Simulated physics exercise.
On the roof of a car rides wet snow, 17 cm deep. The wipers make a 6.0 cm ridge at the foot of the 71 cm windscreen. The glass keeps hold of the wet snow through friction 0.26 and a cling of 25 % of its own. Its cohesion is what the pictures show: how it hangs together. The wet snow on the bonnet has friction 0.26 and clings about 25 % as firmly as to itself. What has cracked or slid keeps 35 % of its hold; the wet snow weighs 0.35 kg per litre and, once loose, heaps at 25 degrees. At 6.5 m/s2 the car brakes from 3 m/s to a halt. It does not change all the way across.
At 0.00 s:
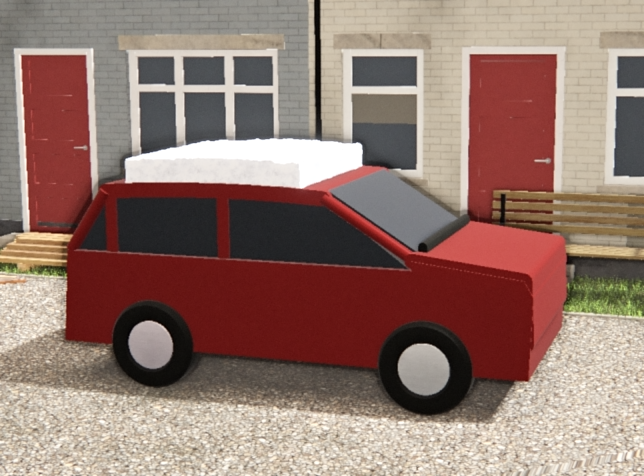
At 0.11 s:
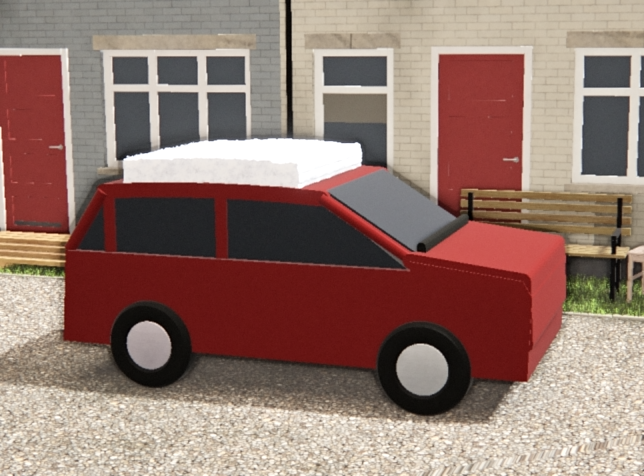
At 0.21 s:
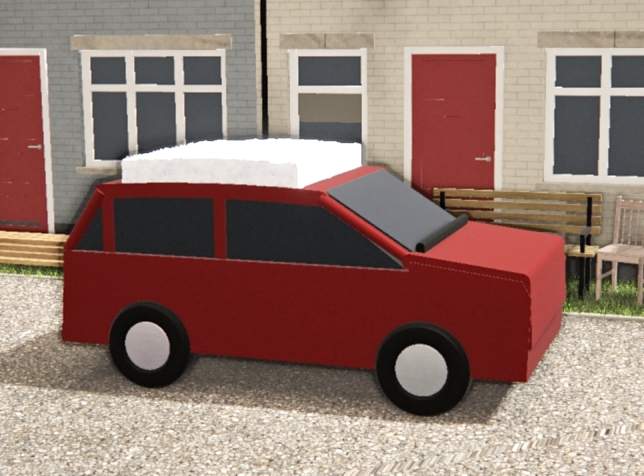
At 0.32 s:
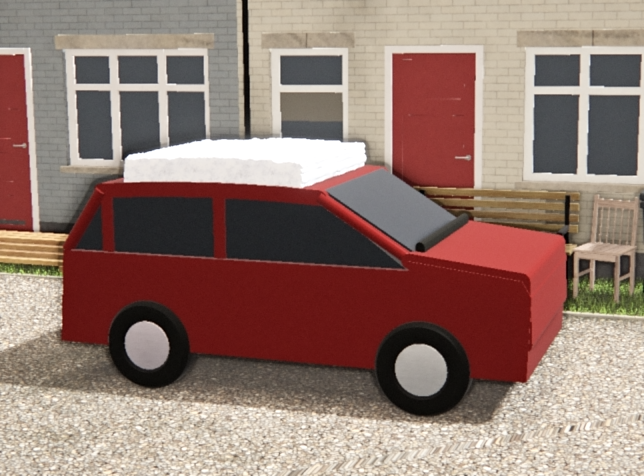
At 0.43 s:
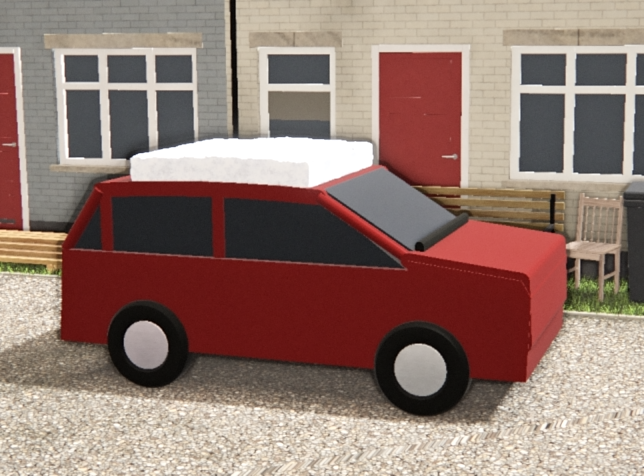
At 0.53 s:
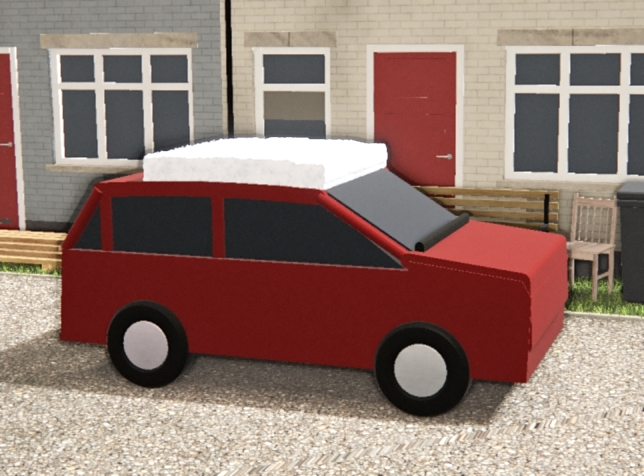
A slab of white snow slides slightly forward on a red car's roof as the car slows.
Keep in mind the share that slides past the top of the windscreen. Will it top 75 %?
No.
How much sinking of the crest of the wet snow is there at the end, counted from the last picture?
Measured change: About 0 cm.
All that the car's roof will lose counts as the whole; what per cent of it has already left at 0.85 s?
My estimate: Some 80 per cent.
After 0.85 s, 75 % of the snow is on the roof, 25 % on the glass, none on the bonnet and none has gone off the nose.
After 1.22 s, 69 % of the snow is on the roof, 21 % on the glass, 10 % on the bonnet and none has gone off the nose.
After 1.59 s, 69 % of the snow is on the roof, 16 % on the glass, 14 % on the bonnet and 1 % has gone off the nose.
After 1.96 s, 69 % of the snow is on the roof, 16 % on the glass, 12 % on the bonnet and 3 % has gone off the nose.
After 2.10 s, 69 % of the snow is on the roof, 16 % on the glass, 12 % on the bonnet and 3 % has gone off the nose.
